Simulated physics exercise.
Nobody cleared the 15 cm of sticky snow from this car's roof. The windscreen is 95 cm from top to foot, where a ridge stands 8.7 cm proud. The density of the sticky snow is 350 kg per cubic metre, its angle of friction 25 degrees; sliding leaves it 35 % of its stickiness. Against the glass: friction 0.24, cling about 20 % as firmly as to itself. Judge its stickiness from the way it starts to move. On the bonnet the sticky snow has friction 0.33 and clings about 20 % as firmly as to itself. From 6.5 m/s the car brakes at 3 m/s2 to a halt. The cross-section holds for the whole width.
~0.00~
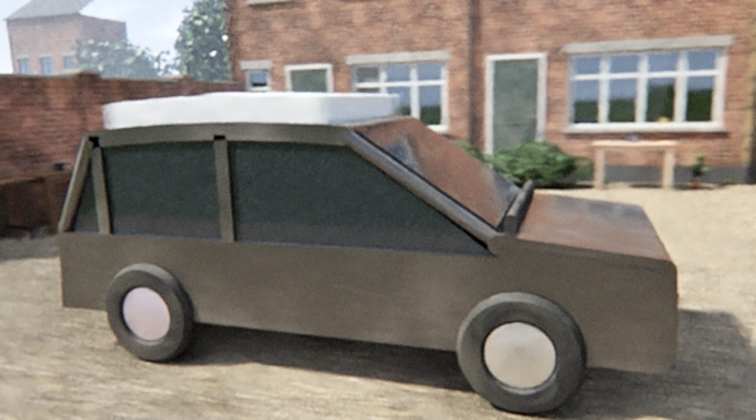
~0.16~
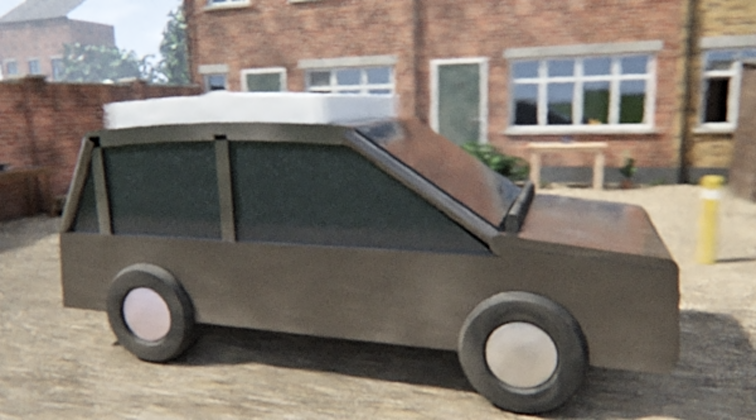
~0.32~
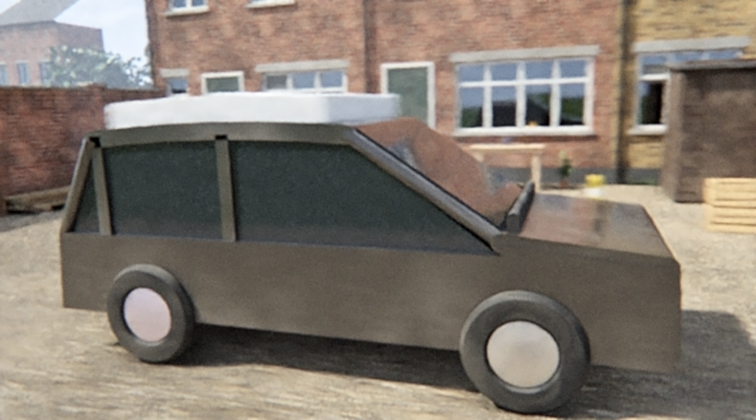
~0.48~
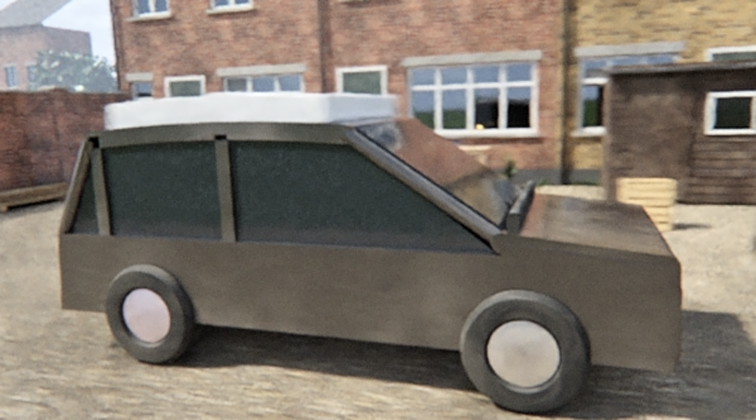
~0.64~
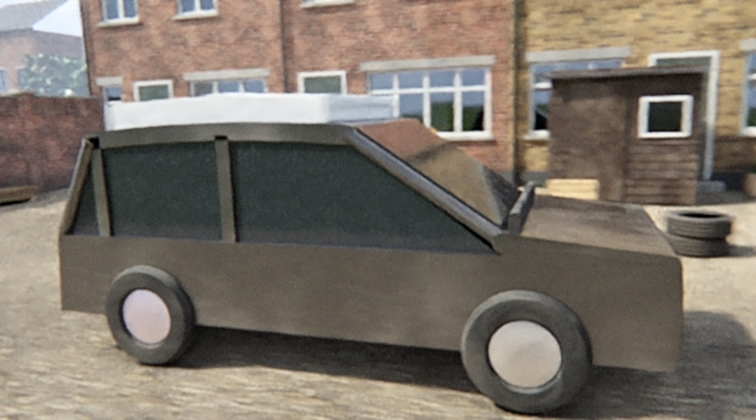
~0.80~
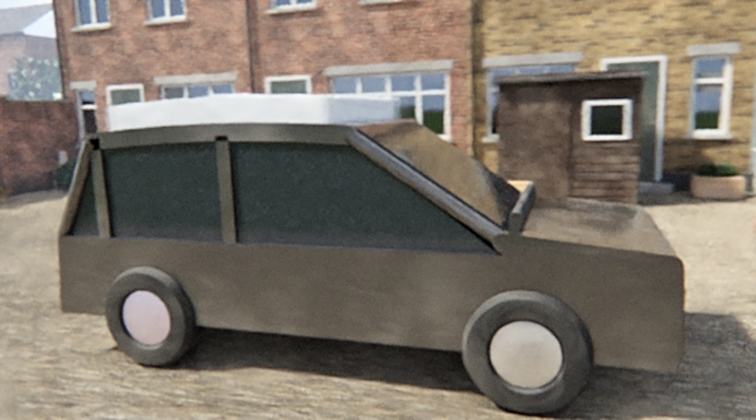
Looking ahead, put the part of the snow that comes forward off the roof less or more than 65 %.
It comes out less than 65 %.
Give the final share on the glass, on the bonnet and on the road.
About 0 % on the glass, 0 % on the bonnet, 0 % on the road.
By 1.43 s, all of the snow is on the roof, none on the glass, none on the bonnet and none has gone off the nose.
By 2.18 s, all of the snow is on the roof, none on the glass, none on the bonnet and none has gone off the nose.
By 2.92 s, all of the snow is on the roof, none on the glass, none on the bonnet and none has gone off the nose.
By 3.67 s, all of the snow is on the roof, none on the glass, none on the bonnet and none has gone off the nose.
By 3.77 s, at the end, all of the snow is on the roof, none on the glass, none on the bonnet and none has gone off the nose.
